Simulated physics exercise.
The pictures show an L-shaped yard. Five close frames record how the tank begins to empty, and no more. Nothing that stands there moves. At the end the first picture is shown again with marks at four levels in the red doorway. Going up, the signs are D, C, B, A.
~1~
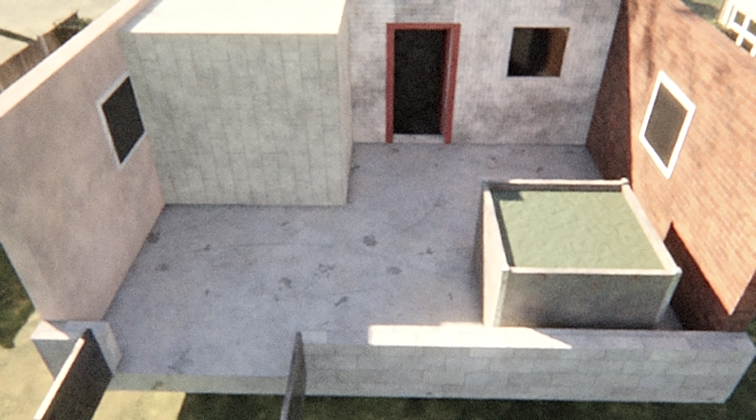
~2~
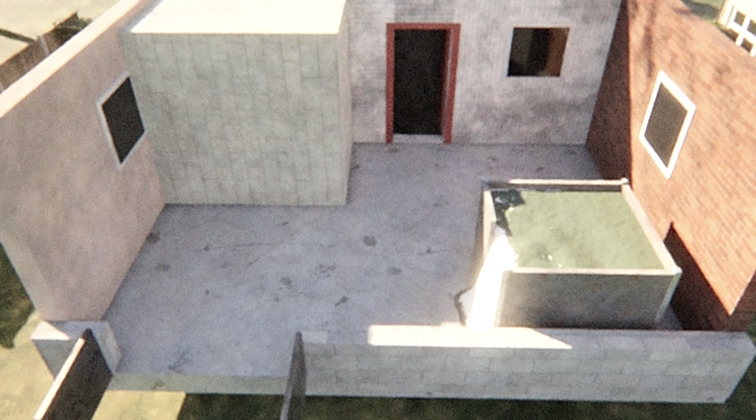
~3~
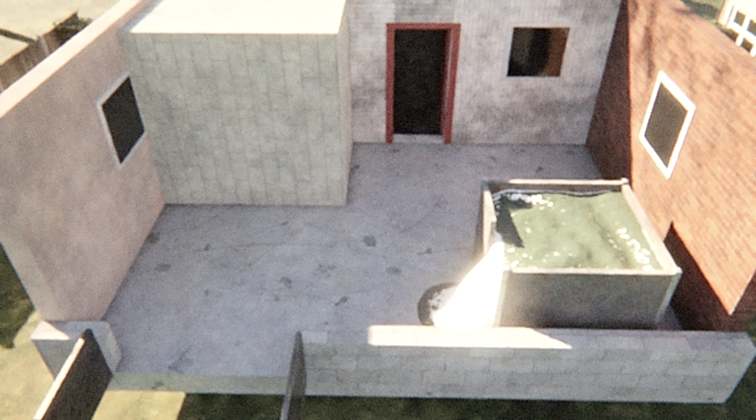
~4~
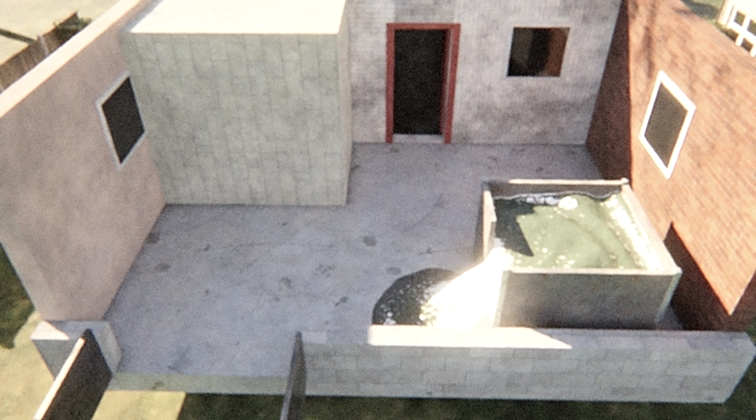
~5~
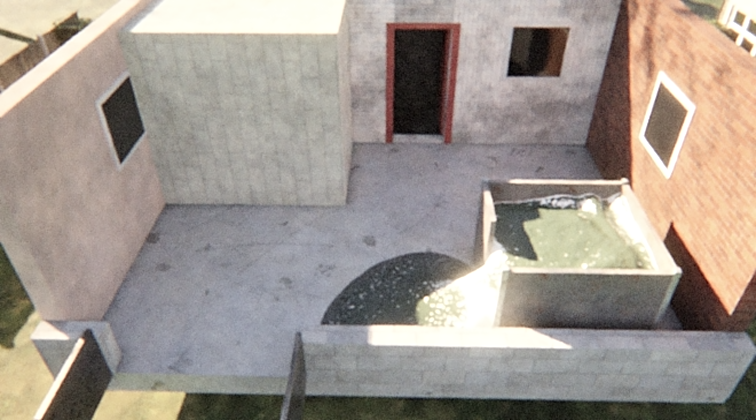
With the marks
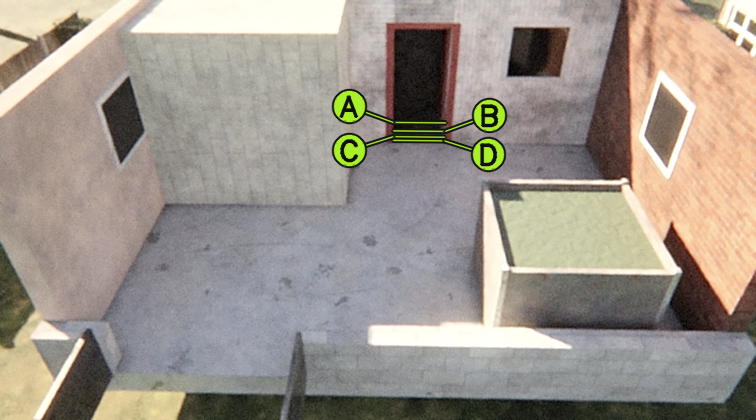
A concrete yard, L-shaped around a pale block at the back left, is seen from above, with a pinkish wall on the left and a brick wall on the right. A red-framed doorway stands at the back, a square tank of green water at the right, and an open gate at the front. Water pours from the tank's left side and spreads leftward in a dark, foam-flecked pool while the camera stays still.
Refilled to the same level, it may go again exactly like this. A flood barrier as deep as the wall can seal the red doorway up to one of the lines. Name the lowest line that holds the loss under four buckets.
Choose D.
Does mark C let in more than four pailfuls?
No.
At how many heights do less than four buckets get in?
All four.
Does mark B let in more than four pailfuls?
No.
In lime, A at (419, 122); B at (419, 131); C at (418, 136); D at (418, 140); from the bottom up D, C, B, A.
If A is chosen, nothing gets over.
If B is chosen, nothing gets over.
If C is chosen, nothing gets over.
If D is chosen, nothing gets over.
